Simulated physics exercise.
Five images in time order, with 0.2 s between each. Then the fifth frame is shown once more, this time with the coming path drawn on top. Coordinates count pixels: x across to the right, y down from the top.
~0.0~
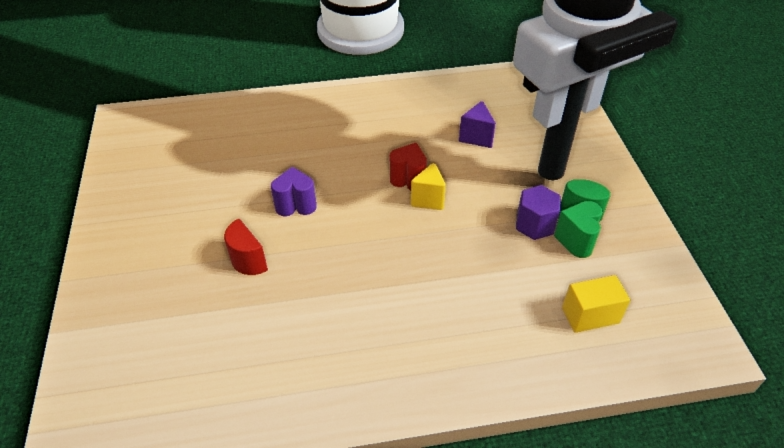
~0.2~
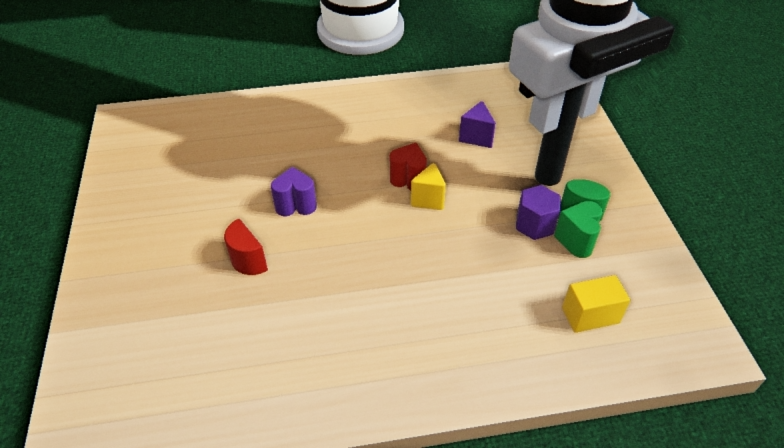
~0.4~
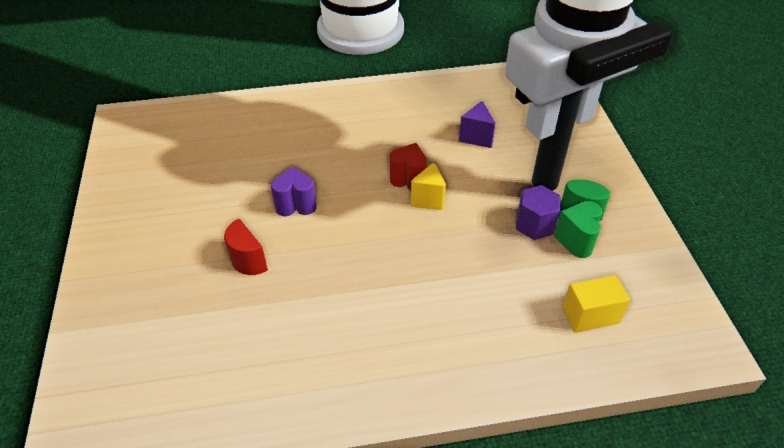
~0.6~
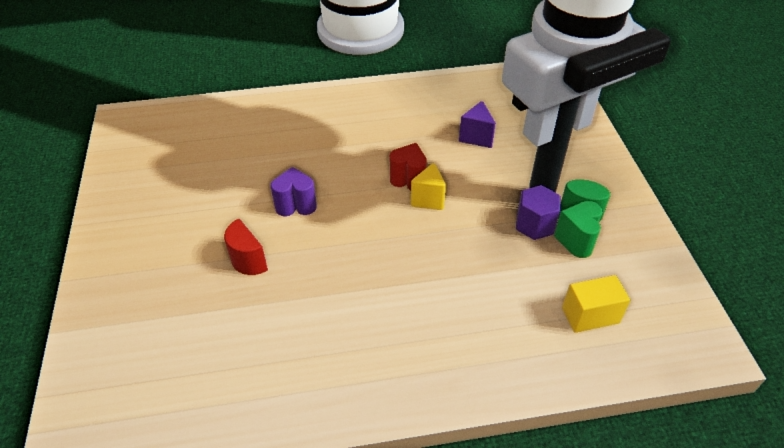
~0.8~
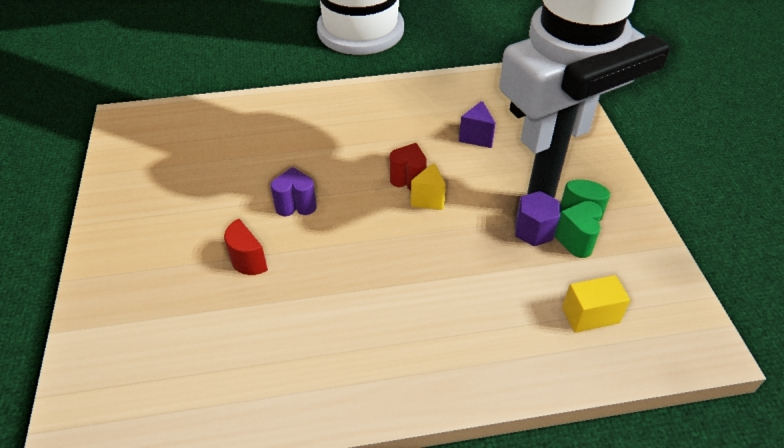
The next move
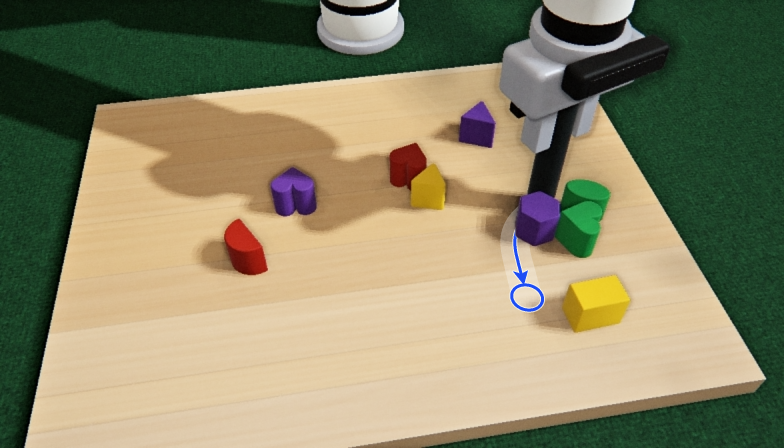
At the start, a robot arm holds a black post upright just behind a purple six-sided block and two green blocks on a wooden board. The post edges slightly toward the viewer and left, closing in behind the purple block, which shifts barely, if at all, while the other blocks stay still.
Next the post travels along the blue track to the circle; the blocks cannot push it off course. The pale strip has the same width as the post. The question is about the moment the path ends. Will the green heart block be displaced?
That would be a no.
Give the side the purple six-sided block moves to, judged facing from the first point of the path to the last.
To the left.
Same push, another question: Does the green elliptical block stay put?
Yes - that is the case.
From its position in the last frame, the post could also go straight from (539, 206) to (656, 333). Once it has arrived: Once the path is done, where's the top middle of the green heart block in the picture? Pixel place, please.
Near (664, 263).
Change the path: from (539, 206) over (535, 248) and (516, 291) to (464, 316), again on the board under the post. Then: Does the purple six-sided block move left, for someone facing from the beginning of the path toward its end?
In short: Yes.
The line goes from (539, 206) by way of (517, 229) and (518, 262) to (527, 297).
The first path, step by step. One third of the way, post at (519, 220); purple six-sided block at (537, 230), turned 55° anticlockwise.
Two thirds of the way, post at (520, 252); purple six-sided block at (551, 259), turned 85° anticlockwise.
At the end, post at (530, 288); purple six-sided block at (571, 284), turned 110° anticlockwise; green heart block unmoved; green elliptical block unmoved; yellow rectangular block at (611, 302), turned 35° anticlockwise.
